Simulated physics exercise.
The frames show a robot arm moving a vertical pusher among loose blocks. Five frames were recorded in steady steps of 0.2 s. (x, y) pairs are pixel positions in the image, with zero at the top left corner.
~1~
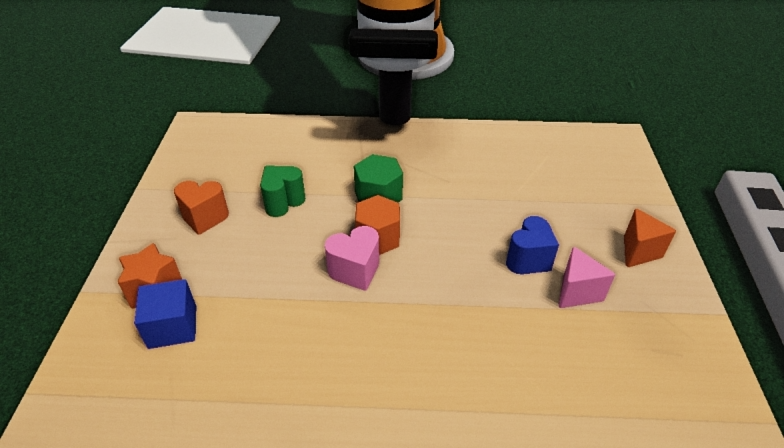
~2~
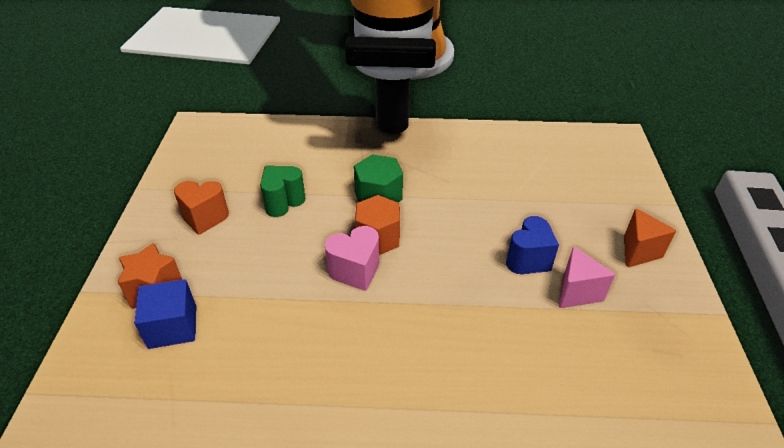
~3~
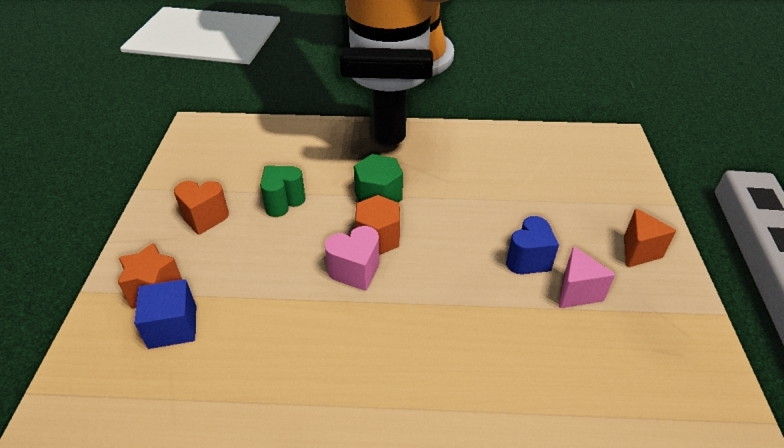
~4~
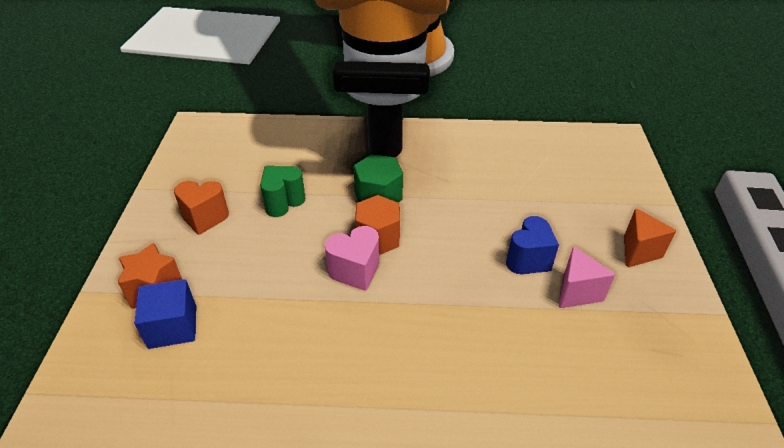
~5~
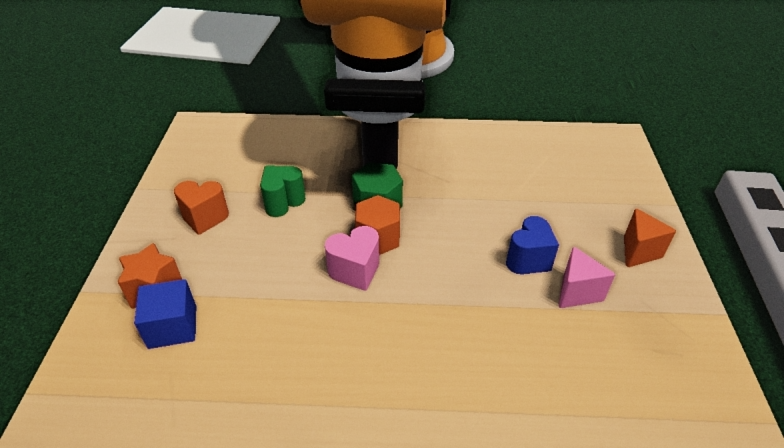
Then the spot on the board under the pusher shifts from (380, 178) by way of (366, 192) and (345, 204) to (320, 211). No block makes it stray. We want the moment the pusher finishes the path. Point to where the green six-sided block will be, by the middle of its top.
My estimate: (373, 197).
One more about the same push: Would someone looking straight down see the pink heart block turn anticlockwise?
No.
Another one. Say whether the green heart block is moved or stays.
Well, the green heart block holds its place.
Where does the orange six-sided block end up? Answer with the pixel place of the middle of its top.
The centre of its top will be at (389, 228).
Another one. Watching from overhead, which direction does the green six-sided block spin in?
Turns anticlockwise.
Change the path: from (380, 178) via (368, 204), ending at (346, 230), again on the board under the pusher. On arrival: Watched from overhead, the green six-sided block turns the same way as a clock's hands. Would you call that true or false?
The statement is false.
The first path, step by step. Halfway along, pusher (355, 187); pink heart block (351, 252), turned 30° clockwise; green six-sided block (374, 196), turned 40° anticlockwise; orange six-sided block (388, 227).
At the end, pusher (319, 200); green heart block not moved; pink heart block (351, 253), turned 30° clockwise; green six-sided block (373, 197), turned 40° anticlockwise; orange six-sided block (389, 228).
